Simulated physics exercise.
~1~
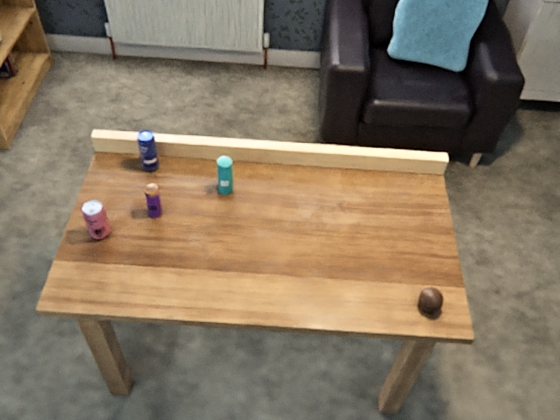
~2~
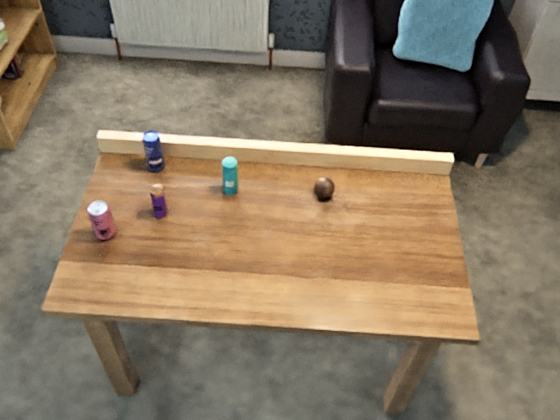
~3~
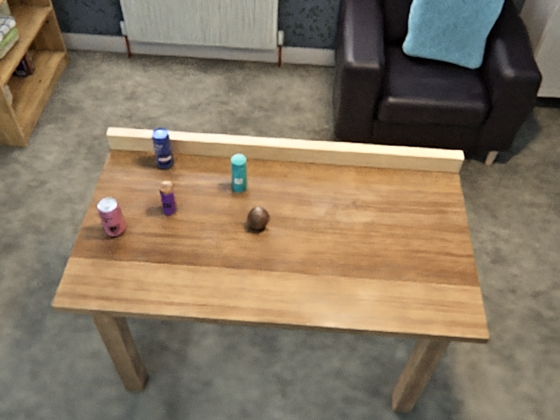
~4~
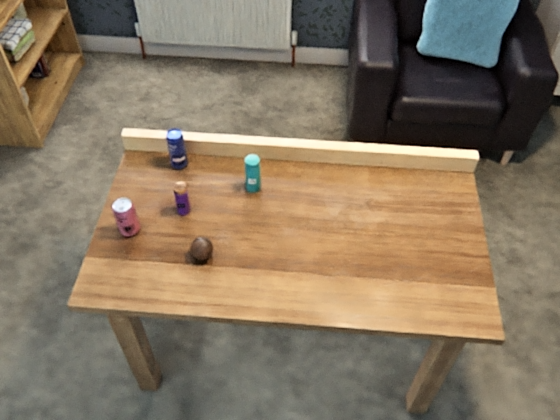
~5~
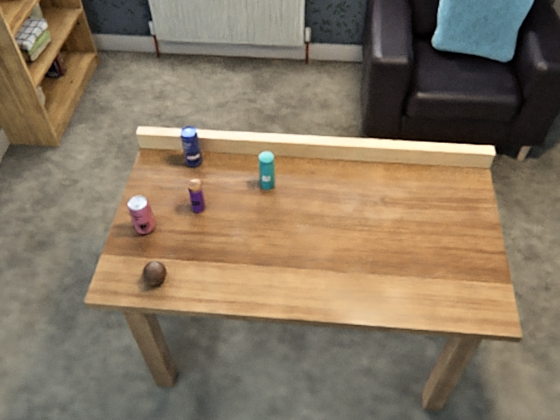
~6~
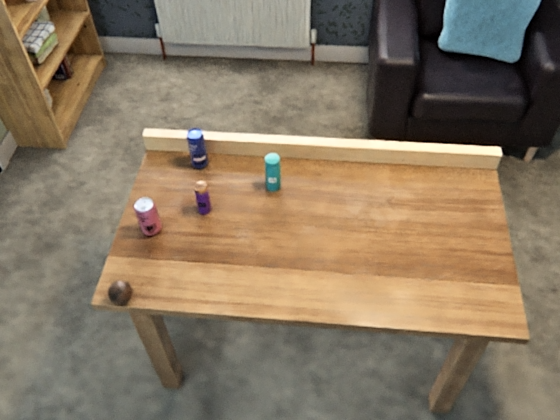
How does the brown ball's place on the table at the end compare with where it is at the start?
At the start the brown ball is near the front right corner of the table, and at the end it is near the front left corner.
